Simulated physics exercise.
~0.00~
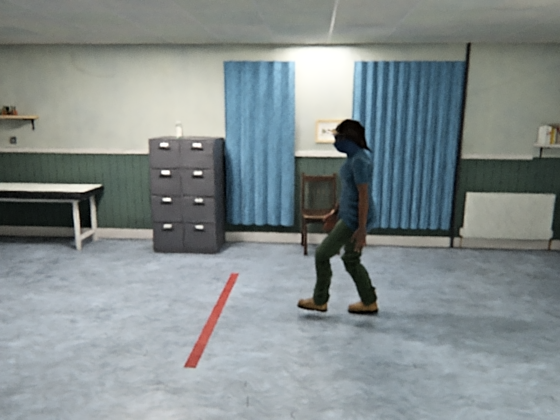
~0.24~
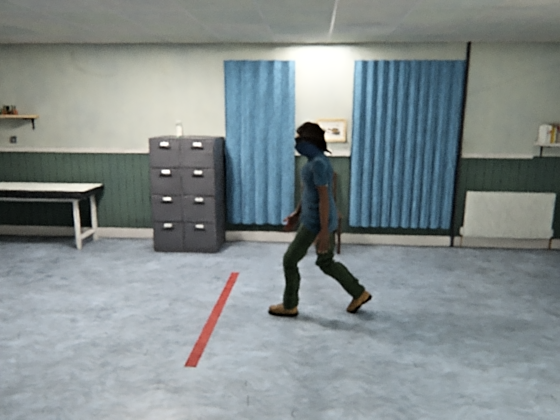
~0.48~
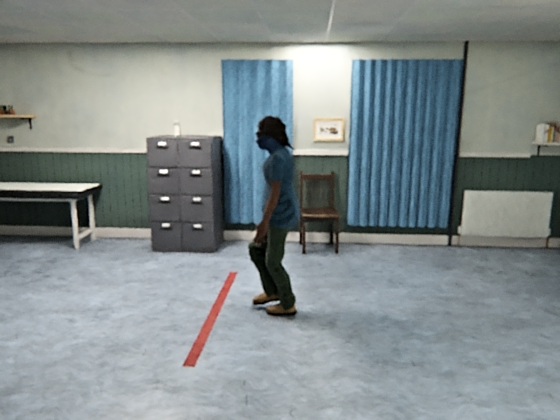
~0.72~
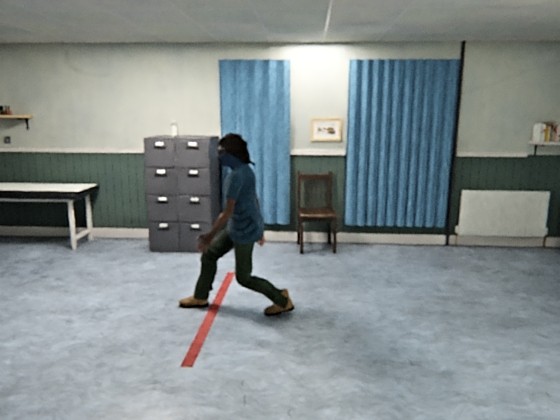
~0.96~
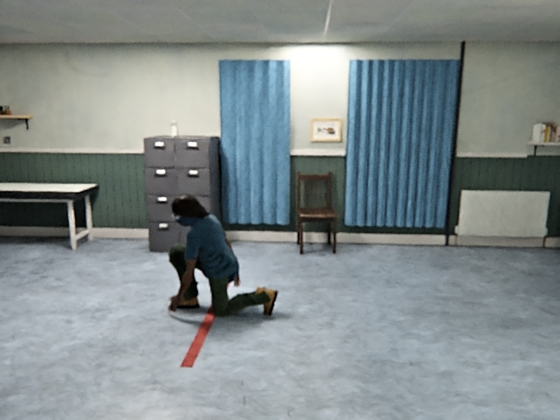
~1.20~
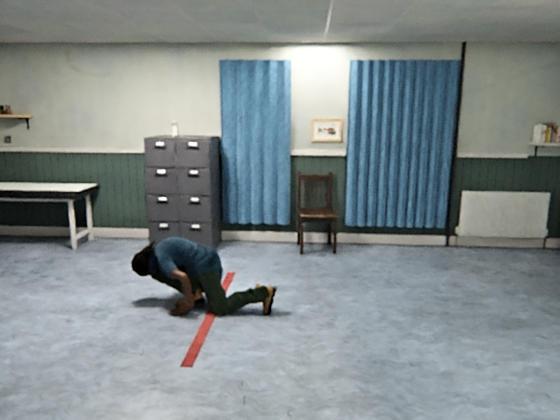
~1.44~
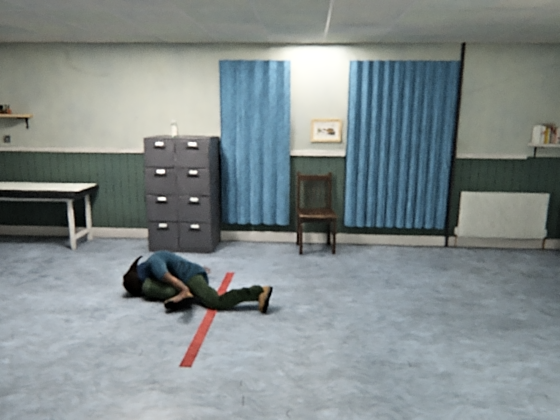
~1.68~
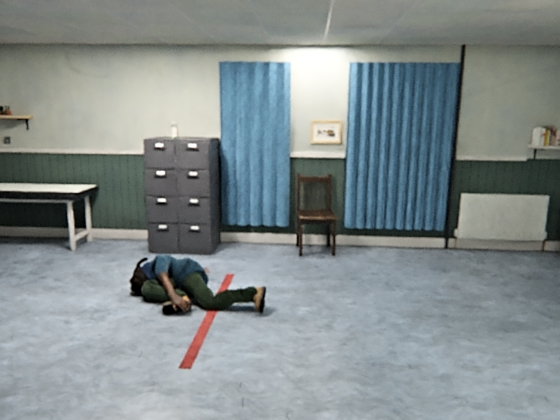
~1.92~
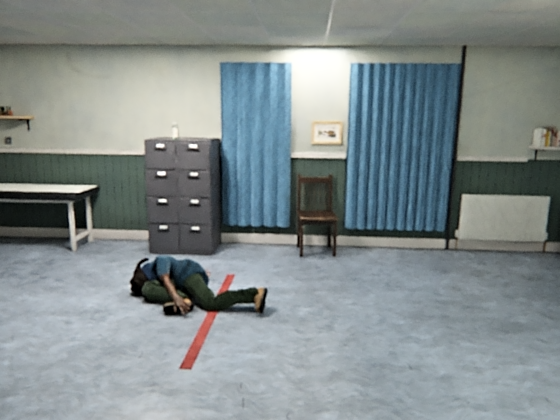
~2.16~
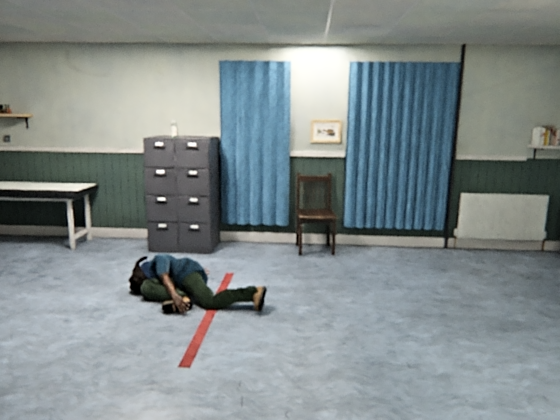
In a plain room, a person walks left, sinks down and lies curled across a red strip.
